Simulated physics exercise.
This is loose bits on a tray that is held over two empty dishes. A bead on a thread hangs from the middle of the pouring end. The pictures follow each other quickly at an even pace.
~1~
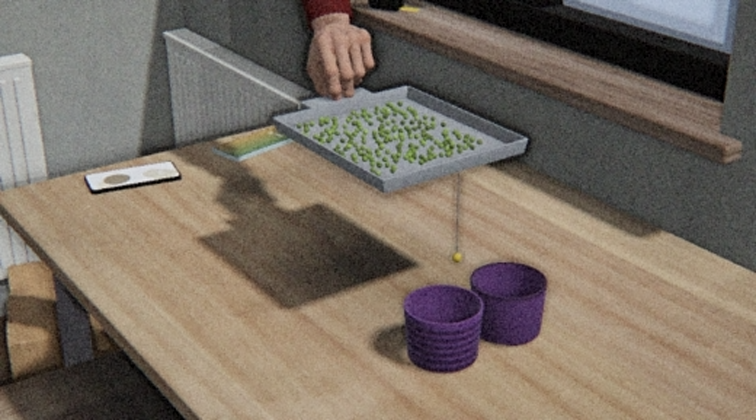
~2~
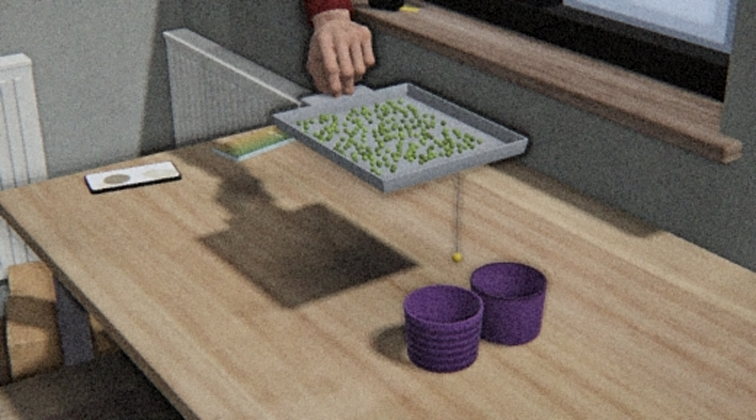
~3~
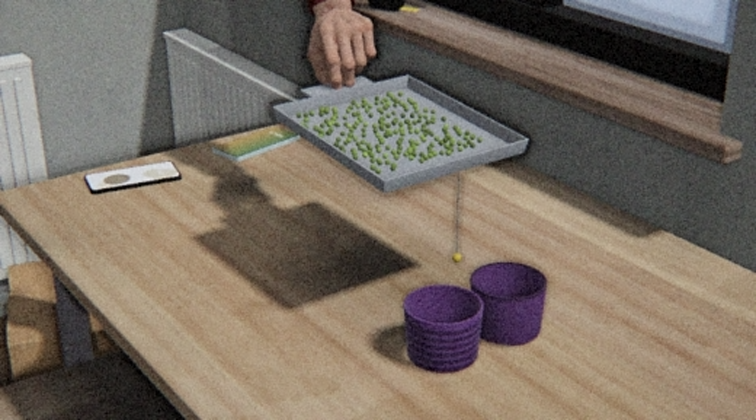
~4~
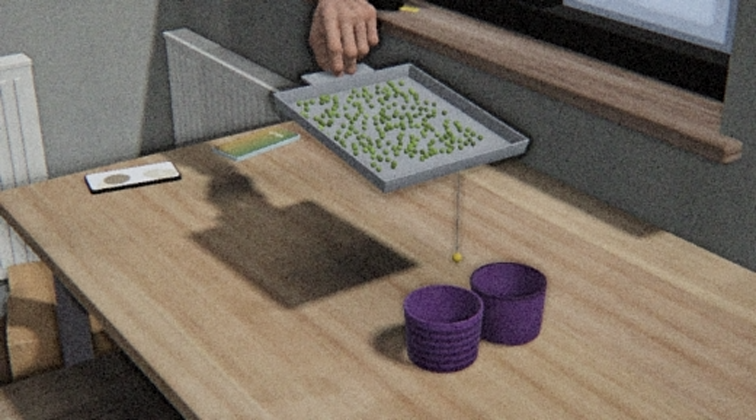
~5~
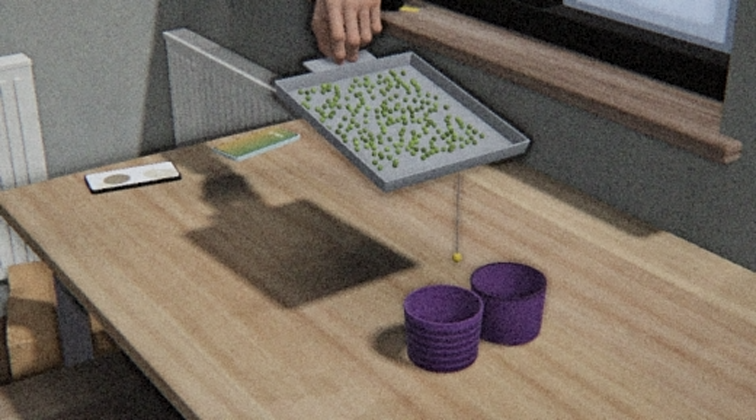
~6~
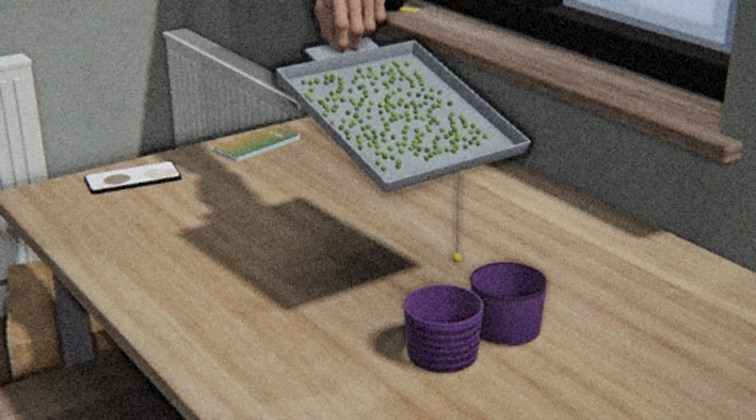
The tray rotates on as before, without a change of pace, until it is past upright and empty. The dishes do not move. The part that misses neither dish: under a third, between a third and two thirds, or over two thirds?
Caught overall: Over two thirds.
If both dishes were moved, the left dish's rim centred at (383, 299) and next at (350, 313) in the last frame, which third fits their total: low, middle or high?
The first try: Below one third. The second: Under a third.
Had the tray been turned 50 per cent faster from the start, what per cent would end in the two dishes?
Close to 80 per cent.
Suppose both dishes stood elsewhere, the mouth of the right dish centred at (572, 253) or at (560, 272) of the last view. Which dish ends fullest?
The first try: The left one. The second: The left one.
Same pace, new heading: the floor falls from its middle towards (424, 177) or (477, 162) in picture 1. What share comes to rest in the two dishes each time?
Roughly 30 per cent, and 30 per cent.
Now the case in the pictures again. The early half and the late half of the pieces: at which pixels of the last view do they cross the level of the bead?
Around (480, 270) and then (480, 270).
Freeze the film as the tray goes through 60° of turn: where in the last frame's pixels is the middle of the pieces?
Close to (456, 164).
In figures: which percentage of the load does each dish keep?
For the left dish some 40 %, for the right dish some 40 %.
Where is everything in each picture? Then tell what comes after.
The first picture shows corners of the pouring end at (385, 179) and (524, 139), level; middle of the load at (388, 137), dried peas; left dish at (467, 342); right dish at (533, 315); bead on its thread at (457, 258).
The second picture shows corners of the pouring end at (385, 179) and (524, 139), level; middle of the load at (388, 136).
The third picture shows corners of the pouring end at (385, 179) and (525, 139), tipped barely, level across its low end; middle of the load at (388, 131).
The fourth picture shows corners of the pouring end at (386, 179) and (525, 139), tipped a little, level across its low end; middle of the load at (388, 124).
The fifth picture shows corners of the pouring end at (387, 180) and (526, 140), tipped a little, level across its low end; middle of the load at (390, 118).
The sixth picture shows corners of the pouring end at (387, 180) and (527, 141), tipped clearly, level across its low end; middle of the load at (394, 114), about two thirds on the move; left dish at (467, 342); right dish at (533, 315).
Soon after the last picture, tray tipped steeply; nearly all on the tray; a stray few in the left dish; a stray few in the right dish; a stray few outside both; a stray few in the air.
A little later, tray tipped right over; most on the tray; a stray few in the left dish; a stray few in the right dish; a small part outside both; a small part in the air.
Later still, tray tipped past a quarter turn; about a third in the left dish; about a third in the right dish; about a quarter outside both.
By the end, tray tipped past a quarter turn; about a third in the left dish; about a third in the right dish; about a quarter outside both.
